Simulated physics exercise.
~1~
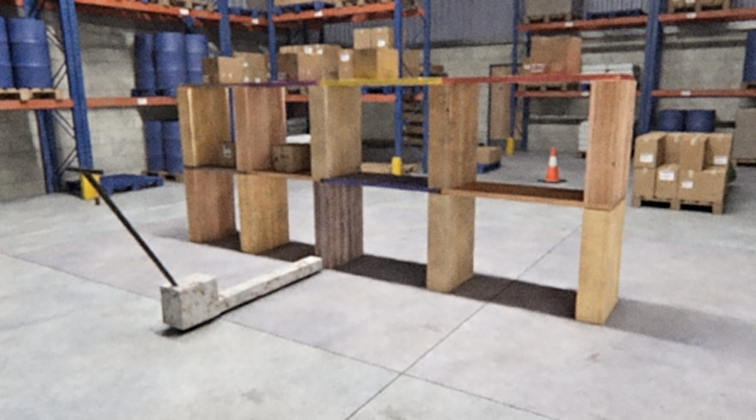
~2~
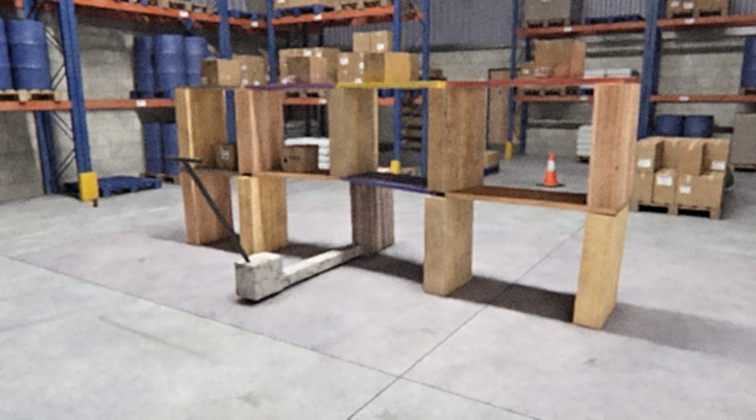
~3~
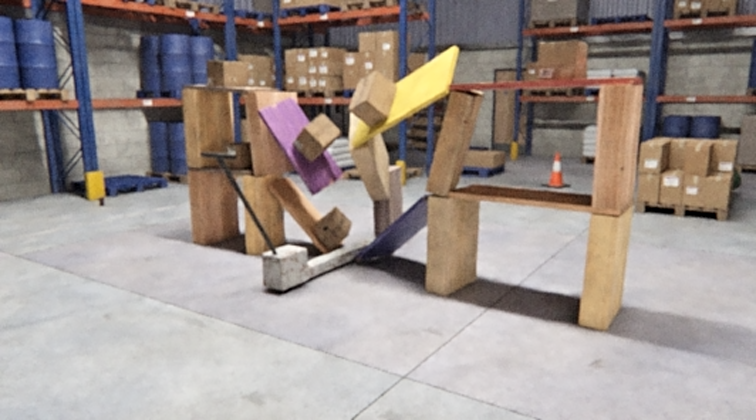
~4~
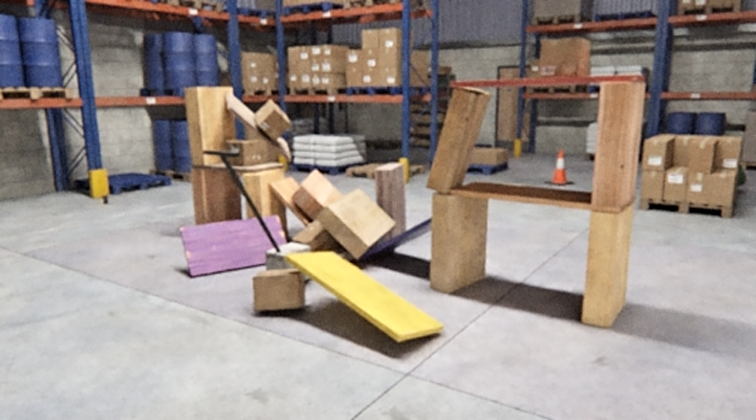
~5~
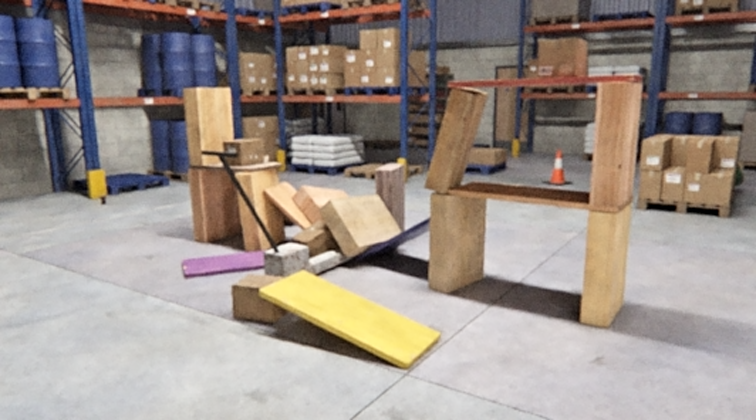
A two-tier row of timber uprights and boards stands across a warehouse floor, seen from the front at a slight angle, with blue drums and boxes on racks behind. Purple, yellow and red boards lie along the top, and a blue one sits lower in the middle. A pale, low jack with a black handle slides in from the left and knocks away the foot of a middle upright. The blue board drops at a slant, and the purple and yellow boards tip down with blocks and boxes. The middle ends heaped around the jack, the yellow board in front, while the red-topped right section stands with one leaning upright.
